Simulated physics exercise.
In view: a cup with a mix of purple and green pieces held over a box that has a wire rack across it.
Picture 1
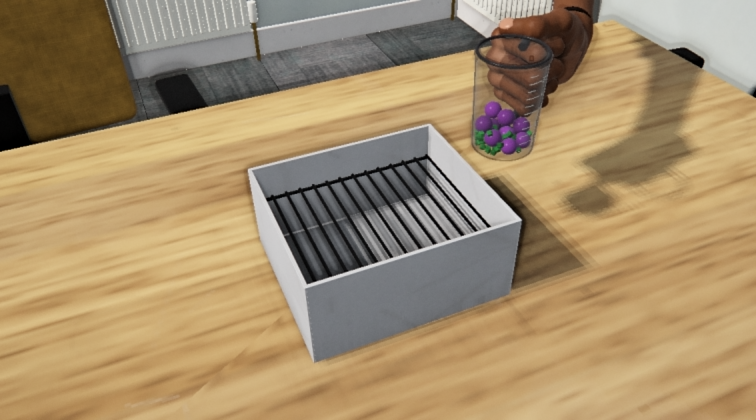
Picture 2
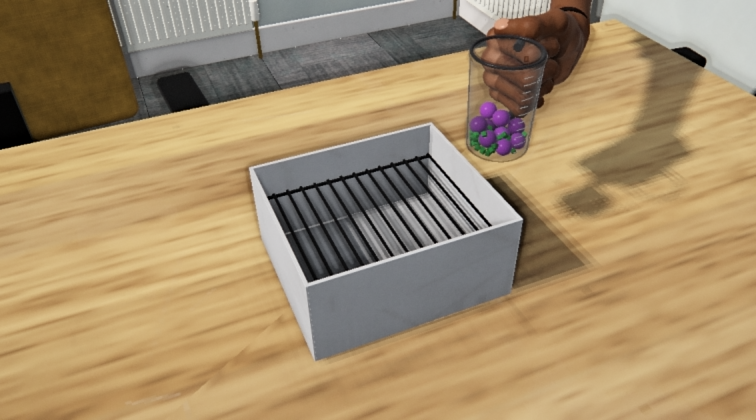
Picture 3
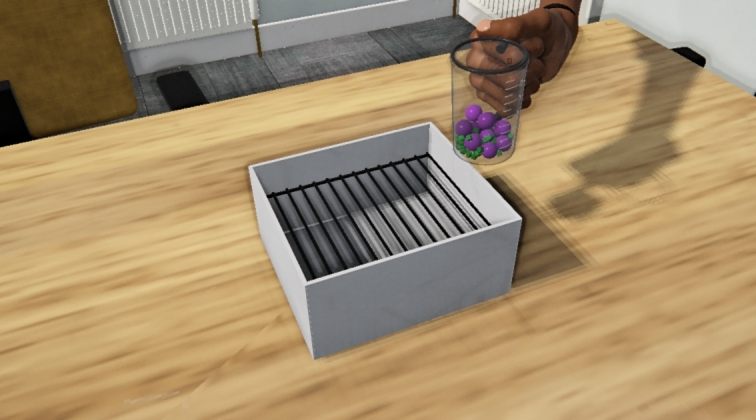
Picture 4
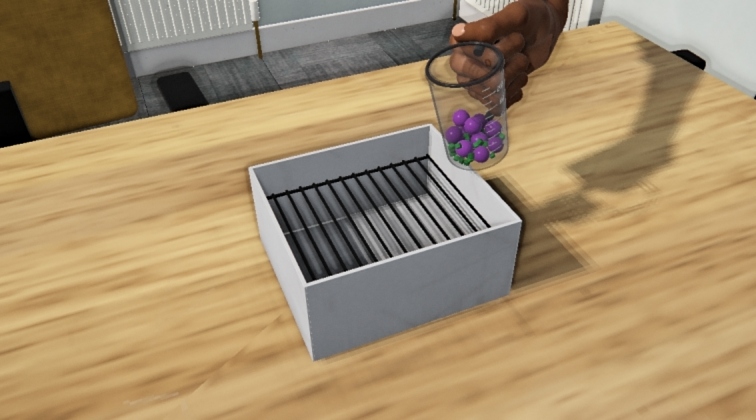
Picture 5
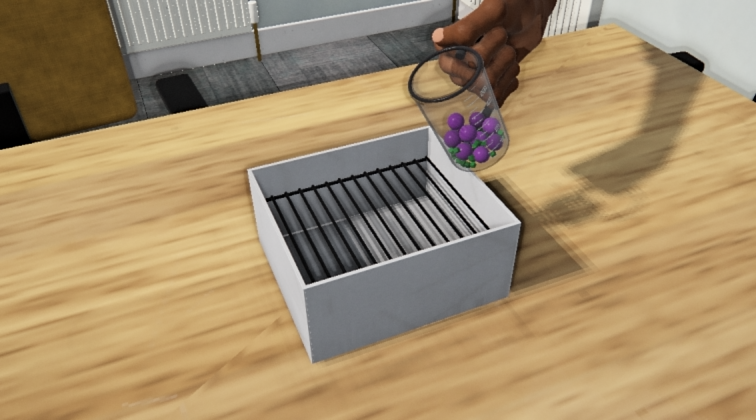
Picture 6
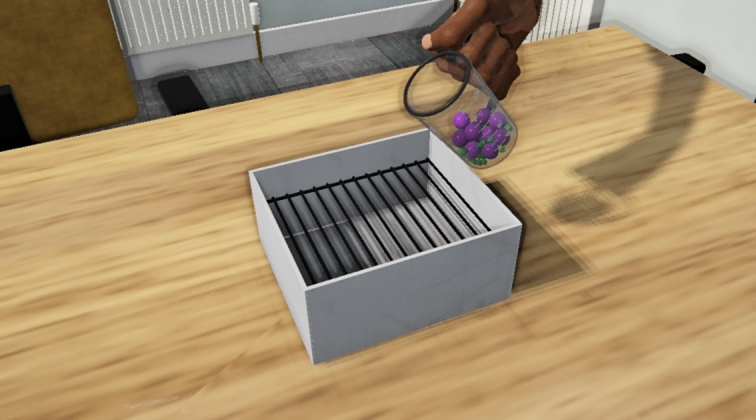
A hand moves a cup of purple and green pieces left and tilts it toward a racked box.
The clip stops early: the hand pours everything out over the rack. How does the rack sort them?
In the end the purple ones are held back, and the green ones pass the rack.
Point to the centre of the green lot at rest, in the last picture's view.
Close to (408, 255).
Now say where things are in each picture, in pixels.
The first picture shows cup at (507, 100), upright; rack at (313, 243), 14 wires across; purple sweets at (506, 135), wider than the gaps; green dice-shaped beads at (493, 141), narrower than the gaps.
The second picture shows cup at (502, 100), upright; green ones at (487, 142).
The third picture shows cup at (486, 103), tipped 3°; purple ones at (488, 138).
The fourth picture shows cup at (471, 109), tipped 14°; green ones at (467, 143).
The fifth picture shows cup at (463, 113), tipped 26°; purple ones at (479, 140).
The sixth picture shows cup at (464, 114), tipped 39°; rack at (313, 245); purple ones at (487, 136); green ones at (476, 140).
Then, 0.33 s past the last view, purple ones, all in the cup; green ones, all in the cup.
Then, 0.69 s past the last view, purple ones, all in the cup; green ones, all in the cup.
Then, 1.11 s past the last view, purple ones, all on or over the wires; green ones, about a quarter in the cup, about half on or over the wires, about a quarter under the rack.
Finally, purple ones, all on the wires, none under the rack; green ones, all under the rack.
